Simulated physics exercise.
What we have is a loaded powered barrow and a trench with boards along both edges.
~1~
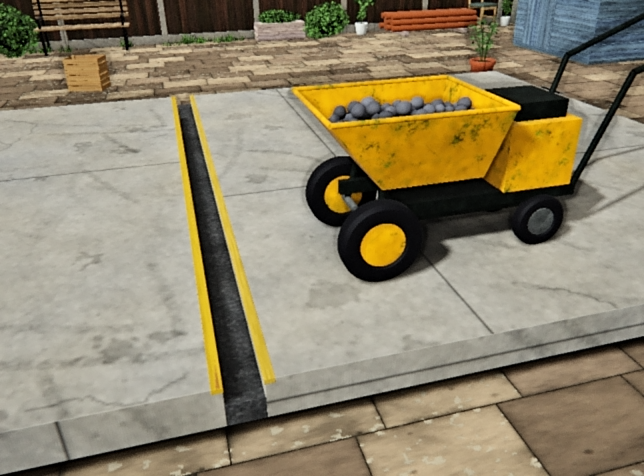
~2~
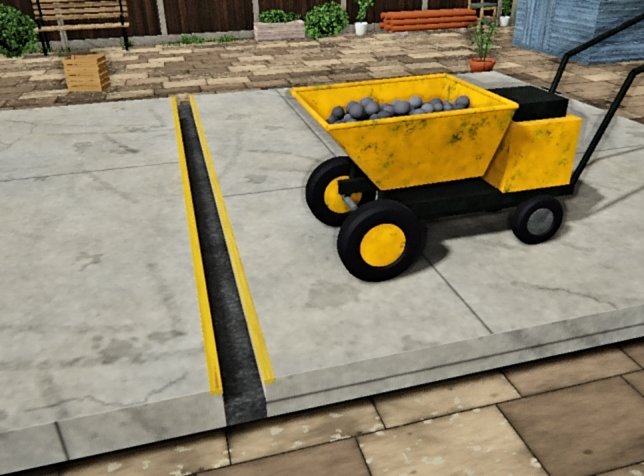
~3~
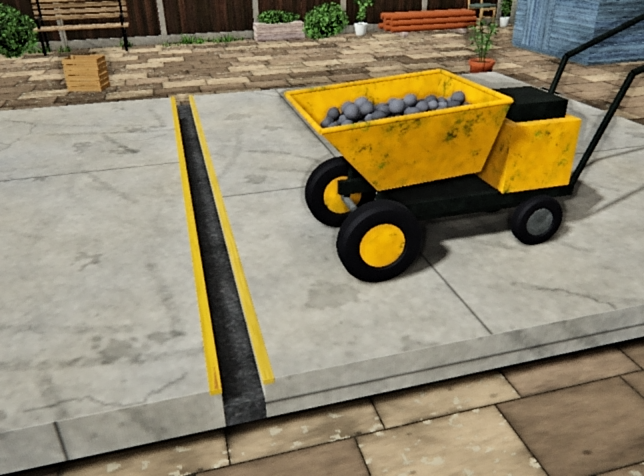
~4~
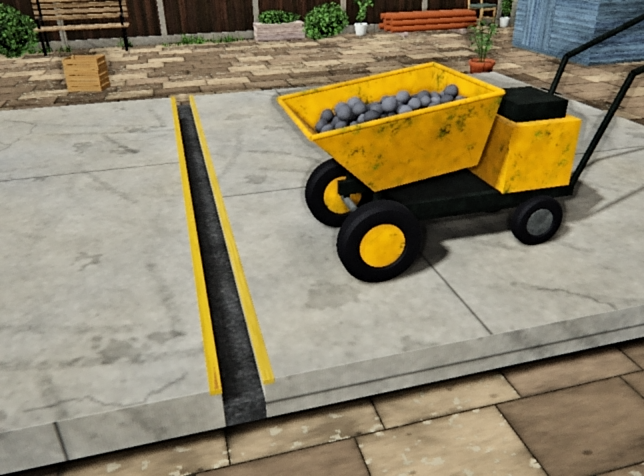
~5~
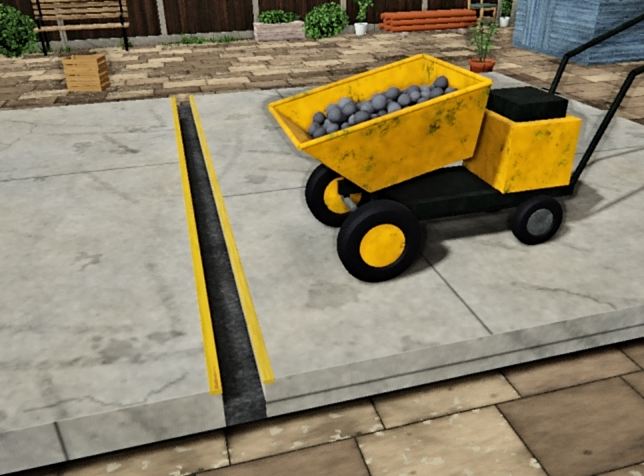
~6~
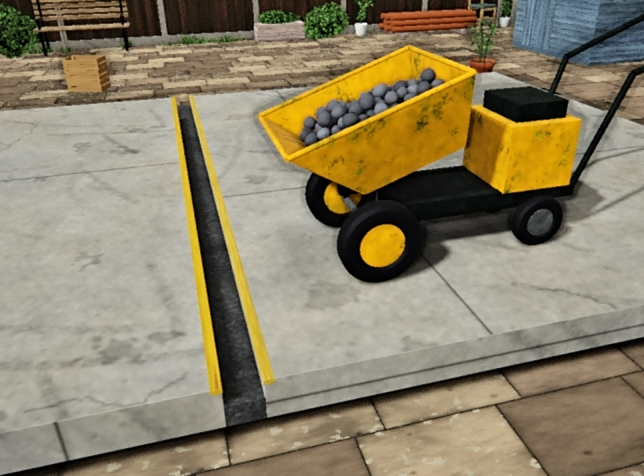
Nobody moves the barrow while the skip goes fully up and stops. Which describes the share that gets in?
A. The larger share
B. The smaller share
B.
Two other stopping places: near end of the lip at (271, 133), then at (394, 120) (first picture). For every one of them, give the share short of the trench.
0 % and 40 %, in that order.
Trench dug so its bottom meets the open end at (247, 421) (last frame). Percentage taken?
Estimate: Approx. 50 in a hundred.
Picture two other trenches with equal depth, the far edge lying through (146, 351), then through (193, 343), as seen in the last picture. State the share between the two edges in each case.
80 and 50 percent.
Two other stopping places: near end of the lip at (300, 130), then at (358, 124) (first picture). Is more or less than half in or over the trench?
For the first case I'd say a smaller fraction, and for the second case a smaller fraction.
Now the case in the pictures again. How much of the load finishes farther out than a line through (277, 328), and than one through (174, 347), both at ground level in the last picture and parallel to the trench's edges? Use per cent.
I'd put it near 70 in a hundred, then near 20 in a hundred.
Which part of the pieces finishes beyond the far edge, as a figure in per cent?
My estimate is close to 35 in a hundred.
Just after the last frame, skip tipped steeply; every one in the skip.
A moment on, skip tipped right over; the larger part in the skip; roughly a quarter in or heaped over the trench; just a few beyond it; just a few falling.
Further on, skip tipped right over; roughly a third in the skip; just a few short of the trench; roughly a third in or heaped over the trench; roughly a third beyond it.
When it is over, skip tipped right over; roughly a quarter in the skip; just a few short of the trench; roughly a third in or heaped over the trench; roughly a third beyond it.
